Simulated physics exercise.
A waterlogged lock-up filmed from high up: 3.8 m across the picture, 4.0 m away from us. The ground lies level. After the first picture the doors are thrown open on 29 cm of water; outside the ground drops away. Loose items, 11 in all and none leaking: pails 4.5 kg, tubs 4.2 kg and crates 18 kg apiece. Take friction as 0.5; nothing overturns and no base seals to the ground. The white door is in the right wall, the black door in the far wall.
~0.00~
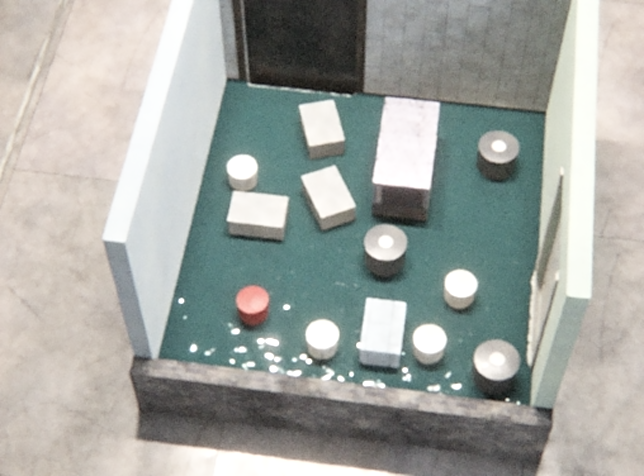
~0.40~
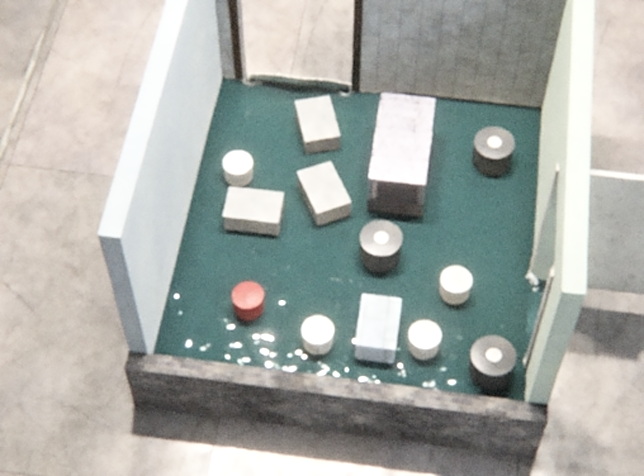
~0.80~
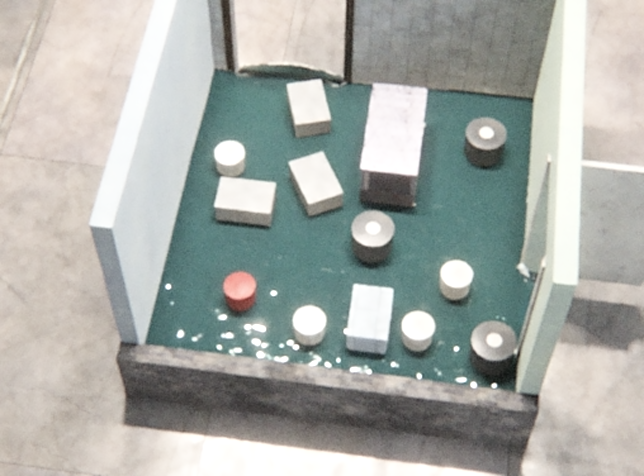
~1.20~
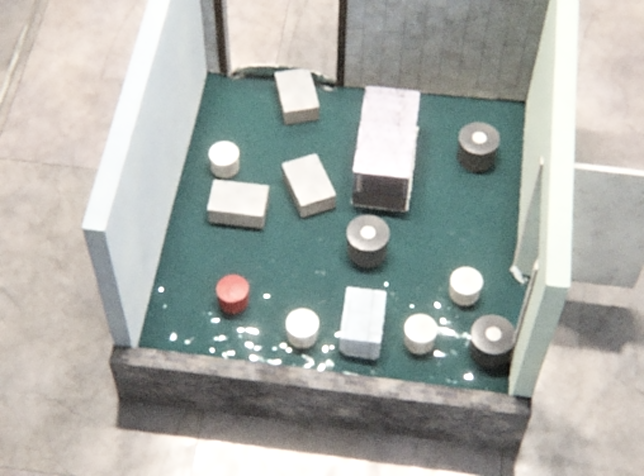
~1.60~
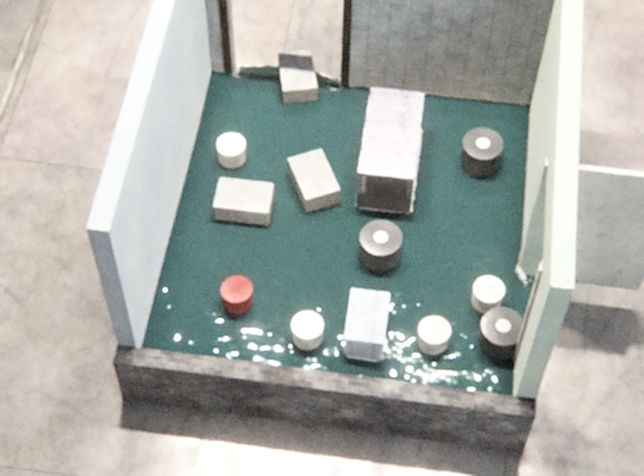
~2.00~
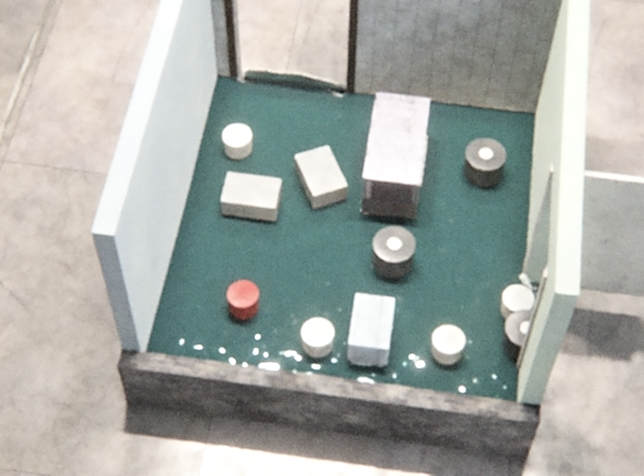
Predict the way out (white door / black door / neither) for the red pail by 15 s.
The red pail: Neither.
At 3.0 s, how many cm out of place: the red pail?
About 30 cm.
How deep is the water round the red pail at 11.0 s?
Roughly 10 cm.
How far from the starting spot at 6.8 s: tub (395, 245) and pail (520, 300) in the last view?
In that order: 140 cm, washed out.
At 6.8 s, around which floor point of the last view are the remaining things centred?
Around (368, 245).
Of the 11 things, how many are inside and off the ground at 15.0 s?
2 of them.
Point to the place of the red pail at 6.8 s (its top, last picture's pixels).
At about (271, 262).
After 3.0 s the red pail is near (263, 280), 0.3 m from its start, afloat; 3 of 11 are out; 8 afloat.
After 6.8 s the red pail is near (271, 262), 0.6 m from its start, afloat; 6 of 11 are out; 5 afloat.
After 11.0 s the red pail is near (283, 227), 1.1 m from its start, afloat; 8 of 11 are out; 3 afloat.
After 15.0 s the red pail is near (291, 190), 1.6 m from its start, afloat; 9 of 11 are out; 2 afloat.
